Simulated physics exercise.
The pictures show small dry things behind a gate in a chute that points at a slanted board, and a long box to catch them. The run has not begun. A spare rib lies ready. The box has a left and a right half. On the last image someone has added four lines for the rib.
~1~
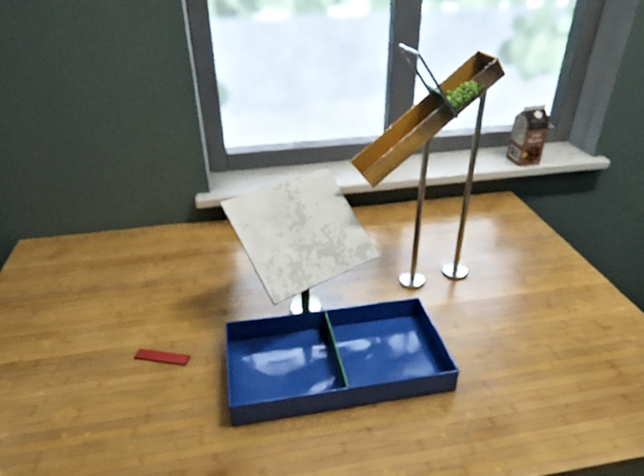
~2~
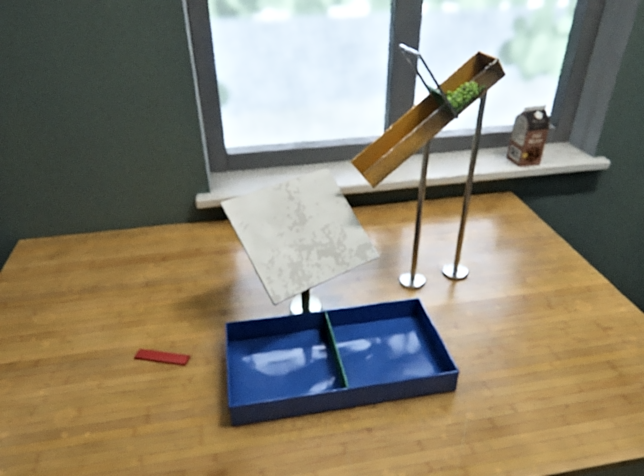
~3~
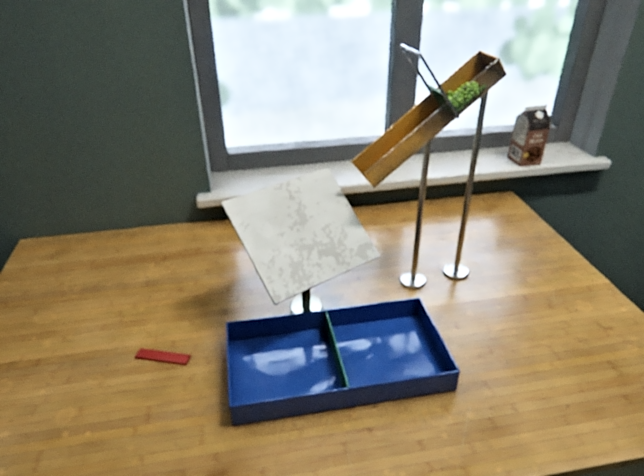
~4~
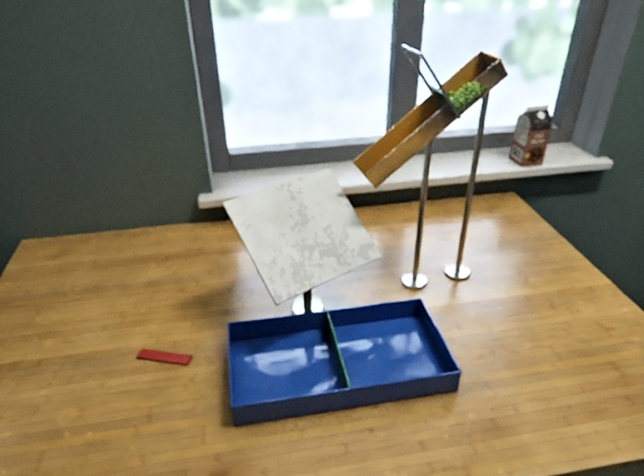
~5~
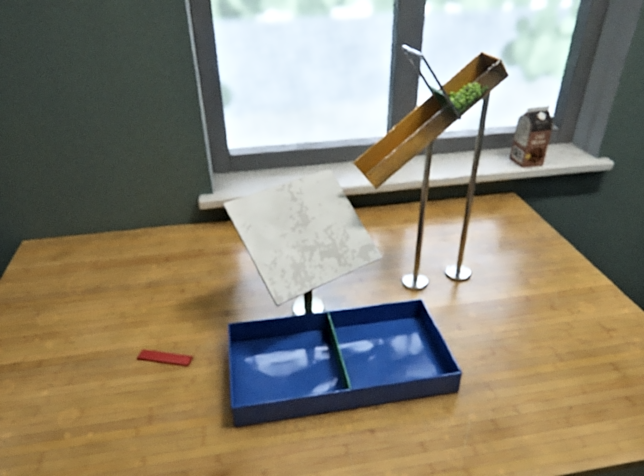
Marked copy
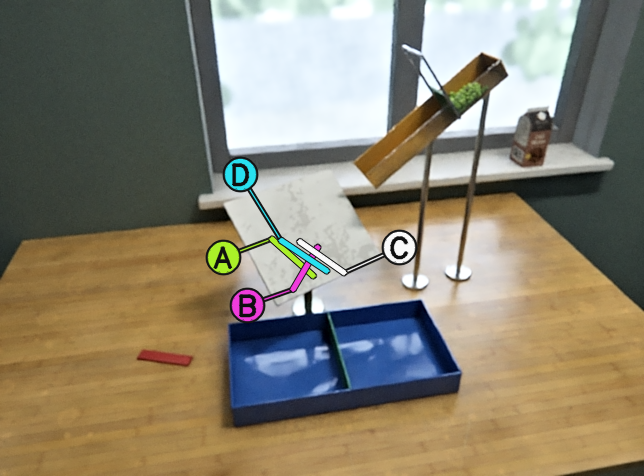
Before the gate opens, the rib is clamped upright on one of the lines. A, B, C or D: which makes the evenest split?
Go for B.
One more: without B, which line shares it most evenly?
A.
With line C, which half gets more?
Right.
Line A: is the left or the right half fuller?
Right.
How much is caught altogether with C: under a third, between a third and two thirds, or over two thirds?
It is over two thirds.
On the marked copy, line A from (271, 239) to (313, 275); line B from (317, 247) to (293, 289); line C from (299, 241) to (344, 272); line D from (281, 240) to (326, 270).
For line A, of what is caught, about a quarter in the left half, about two thirds in the right.
For line B, of what is caught, about half in the left half, about half in the right.
For line C, of what is caught, a small part in the left half, most in the right.
For line D, of what is caught, a small part in the left half, nearly all in the right.
